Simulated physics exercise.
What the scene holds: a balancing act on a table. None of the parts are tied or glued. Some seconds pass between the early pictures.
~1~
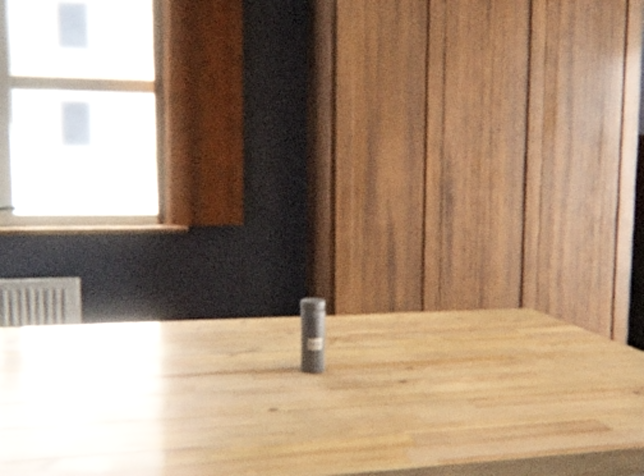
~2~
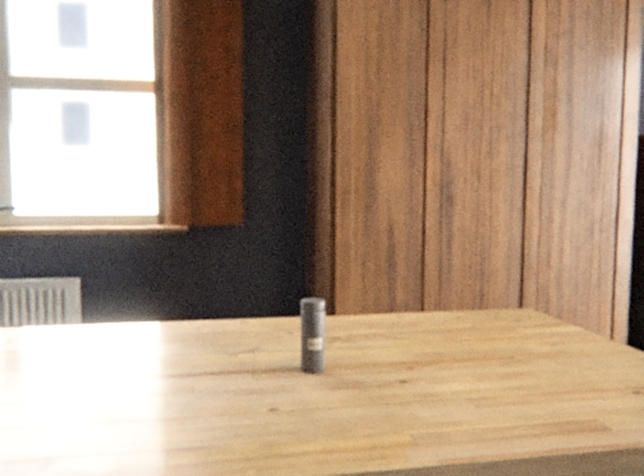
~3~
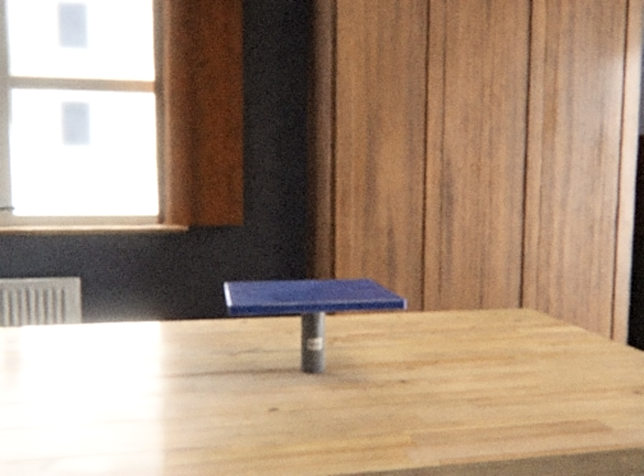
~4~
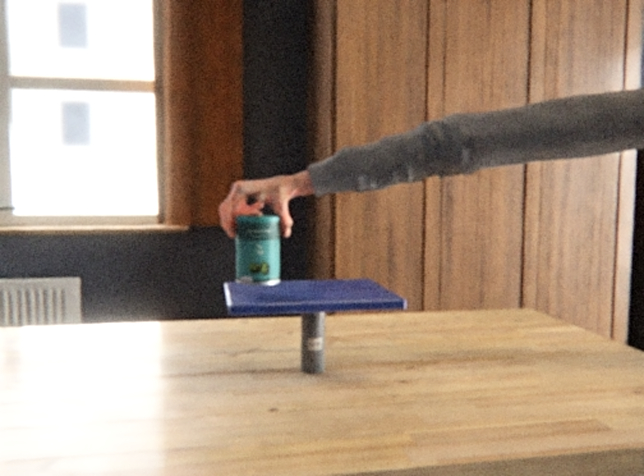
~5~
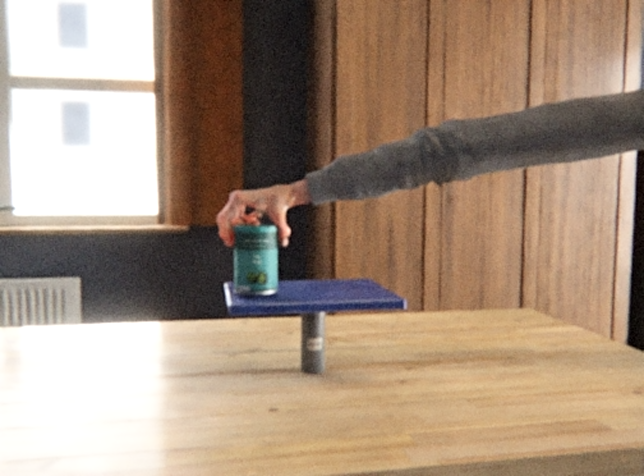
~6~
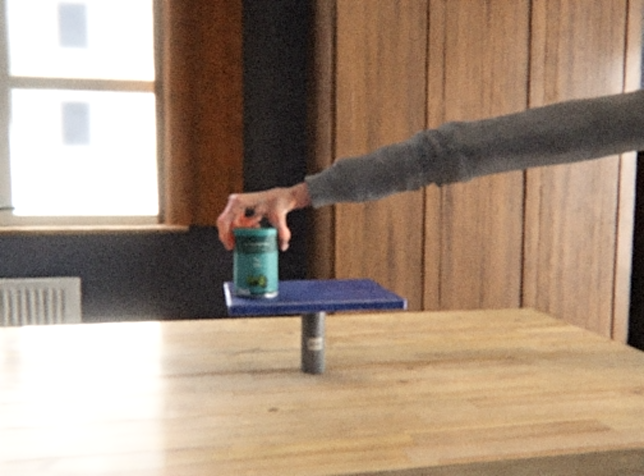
On a pale wooden table near a bright window, a small grey shaker stands alone, and then a flat blue board rests across its top. A grey-sleeved arm reaches in from the right, lowers a turquoise tin onto the board's left end, and keeps its fingers on it.
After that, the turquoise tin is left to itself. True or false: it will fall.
True.
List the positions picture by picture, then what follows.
The last thing is not in view yet; grey shaker (313, 336), in the first frame.
The last thing is not in view yet; grey shaker (313, 336), in the second frame.
The last thing is not in view yet; grey shaker (313, 336), in the third frame.
On its way; turquoise tin (258, 249); grey shaker (313, 336), in the fourth frame.
Set down, still held; turquoise tin (256, 258); grey shaker (313, 336), in the fifth frame.
Set down, still held; turquoise tin (256, 262); grey shaker (313, 336), in the sixth frame.
Then, 0.30 s after the last picture, turquoise tin now fallen; blue lid tipped 56° from how it was.
Then, 0.40 s after the last picture, blue lid tipped 66° from how it was; grey shaker tipped 5° from how it was.
Then, 0.60 s after the last picture, blue lid now fallen; grey shaker tipped 49° from how it was.
Then, 0.80 s after the last picture, grey shaker now fallen.
By the end, fallen, turquoise tin, grey shaker and blue lid. The stack comes apart.
